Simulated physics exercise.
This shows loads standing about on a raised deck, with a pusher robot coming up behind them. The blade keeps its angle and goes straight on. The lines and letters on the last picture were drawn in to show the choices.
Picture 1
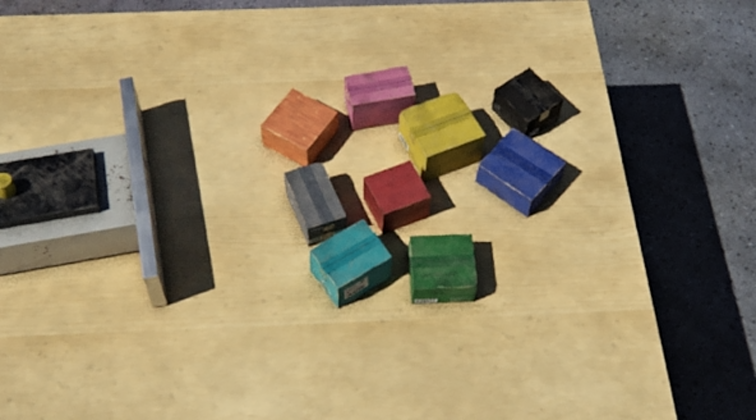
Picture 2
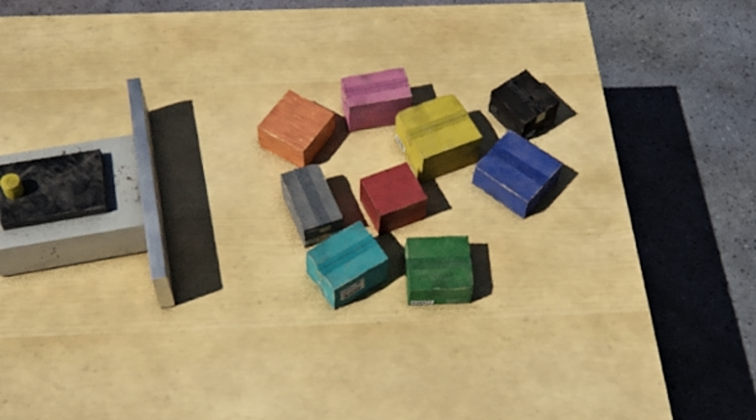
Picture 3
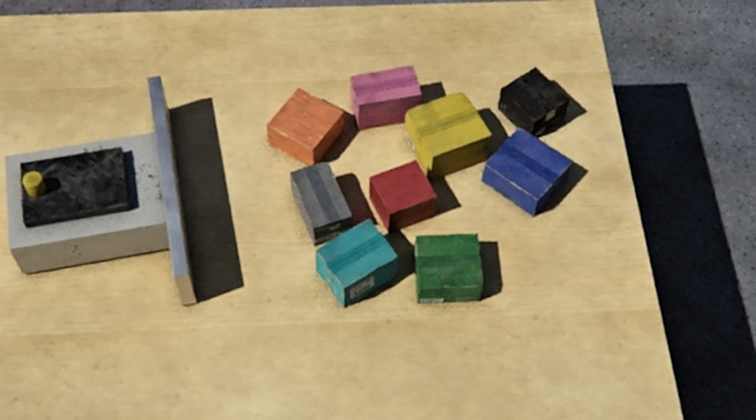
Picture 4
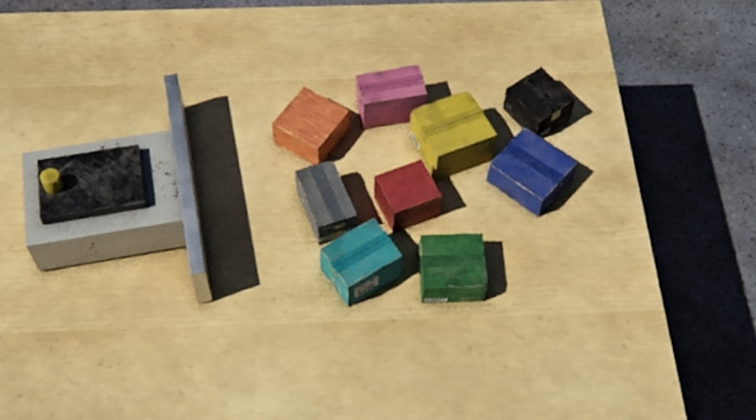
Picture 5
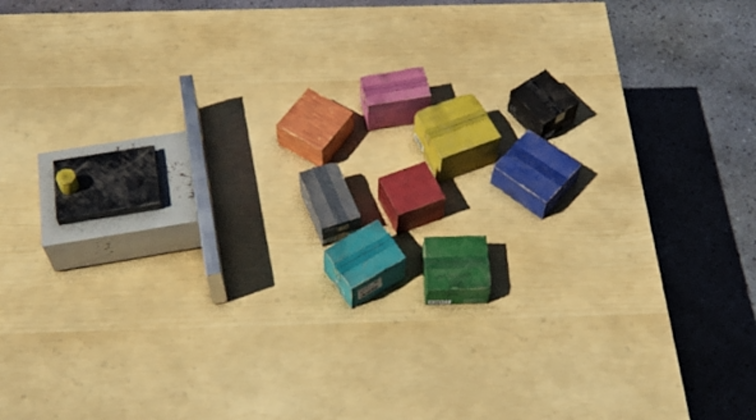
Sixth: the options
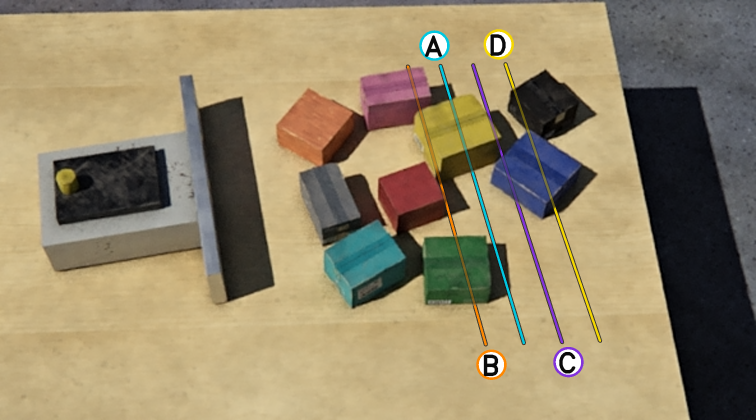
A grey pusher robot with an upright blade sliding slowly rightward across a pale deck towards a cluster of motionless coloured boxes.
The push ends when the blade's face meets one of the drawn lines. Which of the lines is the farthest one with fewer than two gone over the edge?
It can go as far as C.
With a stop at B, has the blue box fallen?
No.
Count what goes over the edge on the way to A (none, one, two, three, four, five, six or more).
In all, none.
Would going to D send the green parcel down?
By then, yes.
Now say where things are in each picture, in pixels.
Blue box (520, 172); yellow box (441, 136); turquoise parcel (351, 264), in the first frame.
Robot (60, 186); orange crate (297, 130), in the second frame.
Robot (83, 184); grey box (321, 203), in the third frame.
Robot (100, 181); pink box (391, 97), in the fourth frame.
Robot (115, 182); blue box (535, 174); yellow box (456, 138); turquoise parcel (365, 264), in the fifth frame.
On the copy, A at (479, 194); B at (444, 195); C at (514, 193); D at (549, 192).
On C. First, robot (231, 179); pink box (408, 97); turquoise parcel (377, 266).
Then, robot (345, 176); blue box (566, 177); black box (551, 103).
Finally, robot (435, 174); blue box over the edge; green parcel (640, 265); one fallen.
By contrast, A is within the limit but short; B is within the limit but short; D drops two.
